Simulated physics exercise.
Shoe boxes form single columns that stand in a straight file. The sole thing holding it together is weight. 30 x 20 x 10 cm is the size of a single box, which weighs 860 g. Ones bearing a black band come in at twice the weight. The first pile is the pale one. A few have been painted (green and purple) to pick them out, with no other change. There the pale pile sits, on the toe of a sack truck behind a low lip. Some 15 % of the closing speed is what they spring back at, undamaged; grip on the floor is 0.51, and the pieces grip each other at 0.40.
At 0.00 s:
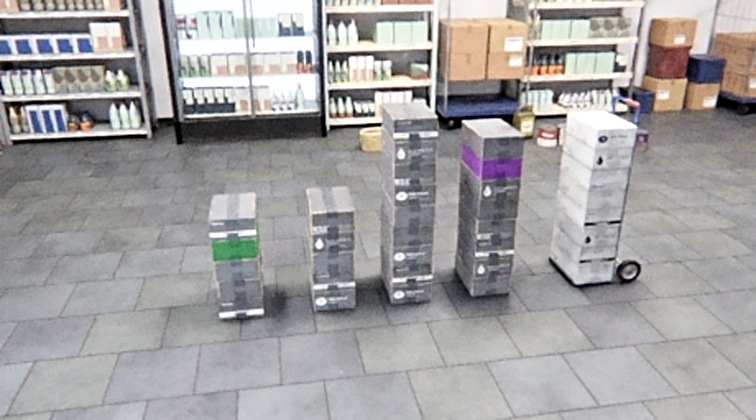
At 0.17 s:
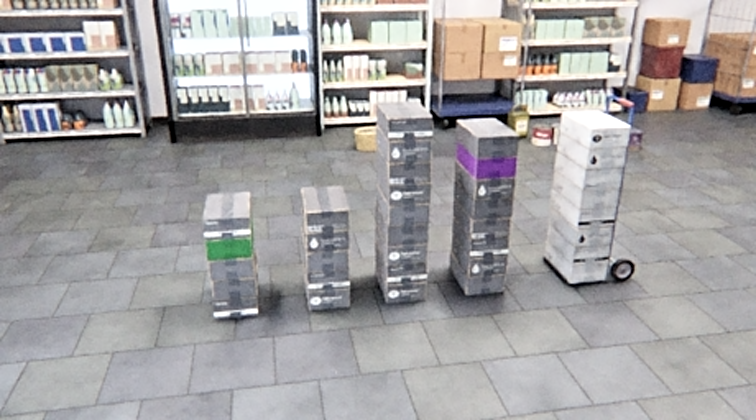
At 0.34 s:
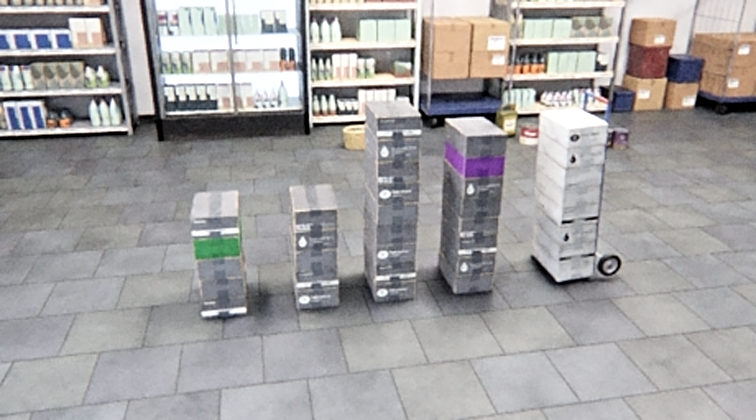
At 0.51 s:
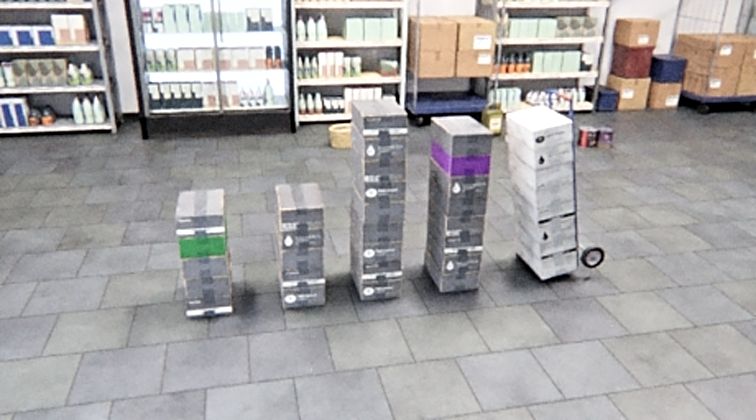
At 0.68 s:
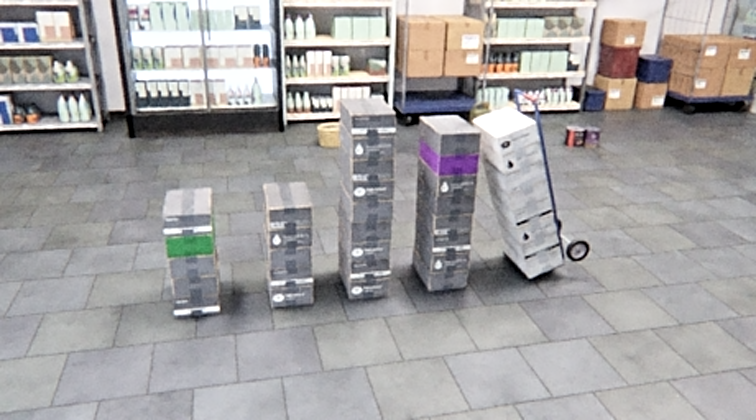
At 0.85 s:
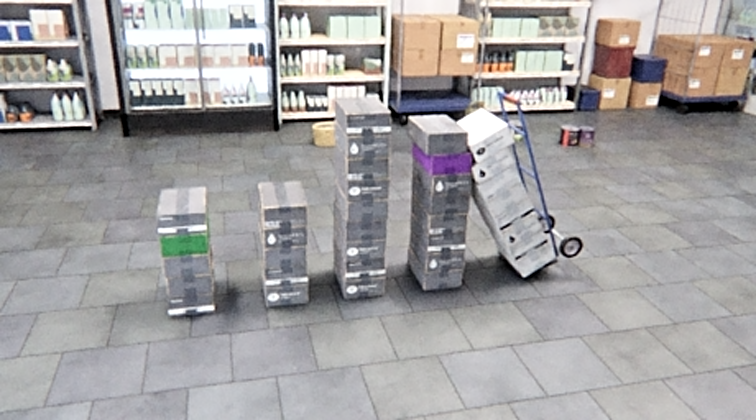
In this clip, five columns of boxes stand in a row on a tiled floor as the view pans slightly; the hand truck at right tilts left, and its white stack leans over with it toward the column with the purple box.
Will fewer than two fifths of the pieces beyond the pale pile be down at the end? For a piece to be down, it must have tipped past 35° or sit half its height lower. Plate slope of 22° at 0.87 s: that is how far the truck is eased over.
No.
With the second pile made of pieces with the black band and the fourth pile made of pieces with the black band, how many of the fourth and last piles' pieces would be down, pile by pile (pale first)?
Down count - fourth 0, last 0.
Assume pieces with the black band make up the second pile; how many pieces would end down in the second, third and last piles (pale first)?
Down at the end: Second pile 0, third pile 0, last pile 0.
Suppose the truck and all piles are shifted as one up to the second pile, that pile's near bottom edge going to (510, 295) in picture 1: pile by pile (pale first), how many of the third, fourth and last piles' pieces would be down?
After that shift, the third pile would have 8 down, the fourth 4 and the last 4.
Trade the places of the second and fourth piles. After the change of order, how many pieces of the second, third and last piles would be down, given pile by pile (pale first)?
After the swap, the second pile would have 0 down, the third 0 and the last 0.
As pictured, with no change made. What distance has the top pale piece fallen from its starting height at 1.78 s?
About 18 cm.
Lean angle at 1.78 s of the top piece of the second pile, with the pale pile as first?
Tilt: Near 20 degrees.
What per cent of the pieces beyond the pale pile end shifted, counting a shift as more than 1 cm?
It comes to 95 percent.
By 1.78 s, 8 of the pale pile down; none of the 27 other boxes down, 17 disturbed; purple box tilted 18°.
By 2.60 s, 8 of the pale pile down; 14 of the 27 other boxes down; purple box tilted 27°, 21 cm lower; green box tilted 22°.
When it is over (4.7 s), 7 of the pale pile down; 19 of the 27 other boxes down; green box upside down; purple box tilted 32°, 27 cm lower. That is 70 per cent. In pixels of the last frame, middles, green box near (89, 288), purple box near (286, 217).
